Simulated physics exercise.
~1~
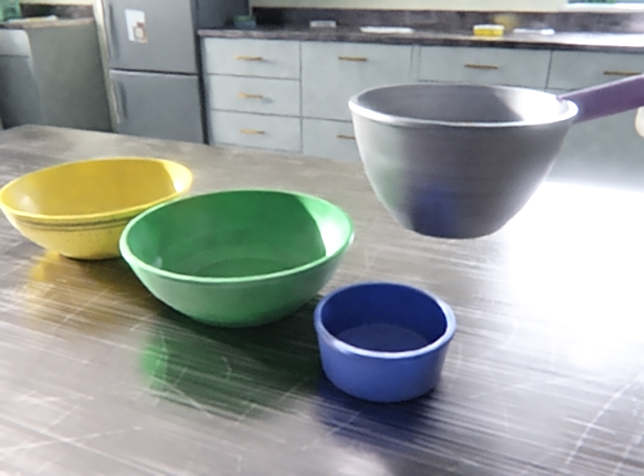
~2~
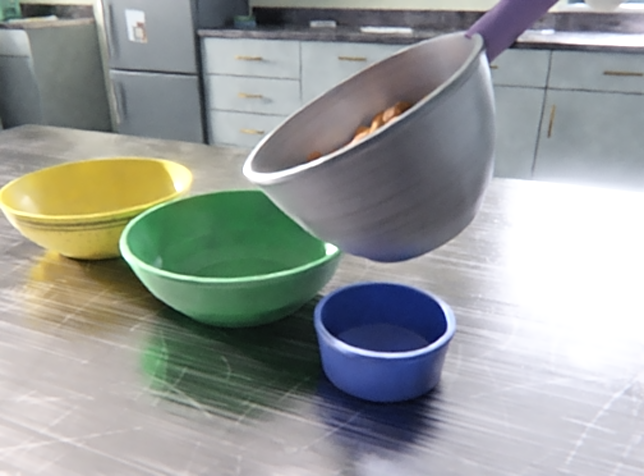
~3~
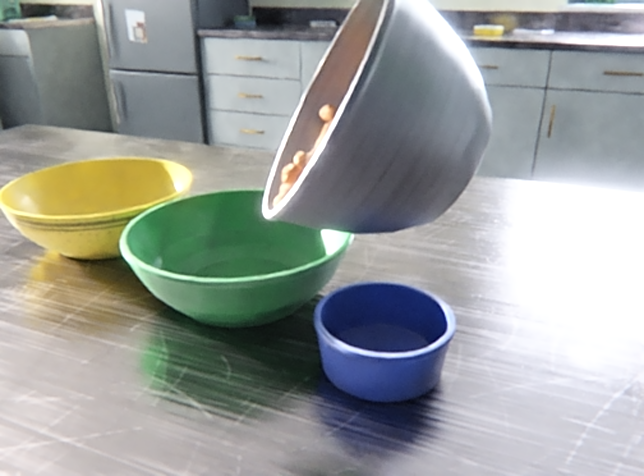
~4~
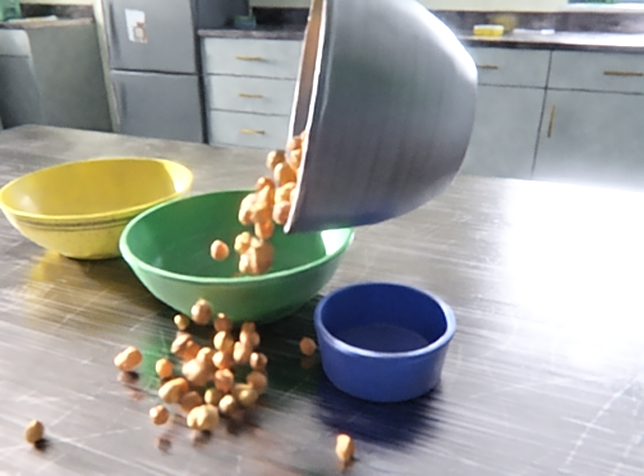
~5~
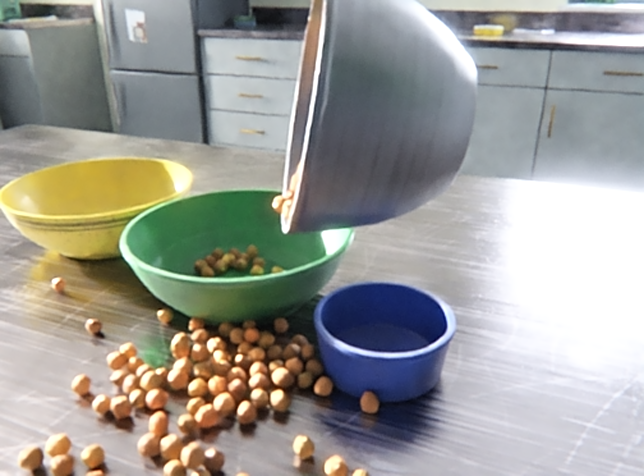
In a kitchen, a grey bowl tilting and spilling roasted chickpeas mostly across the metal table, with some landing in a green bowl.
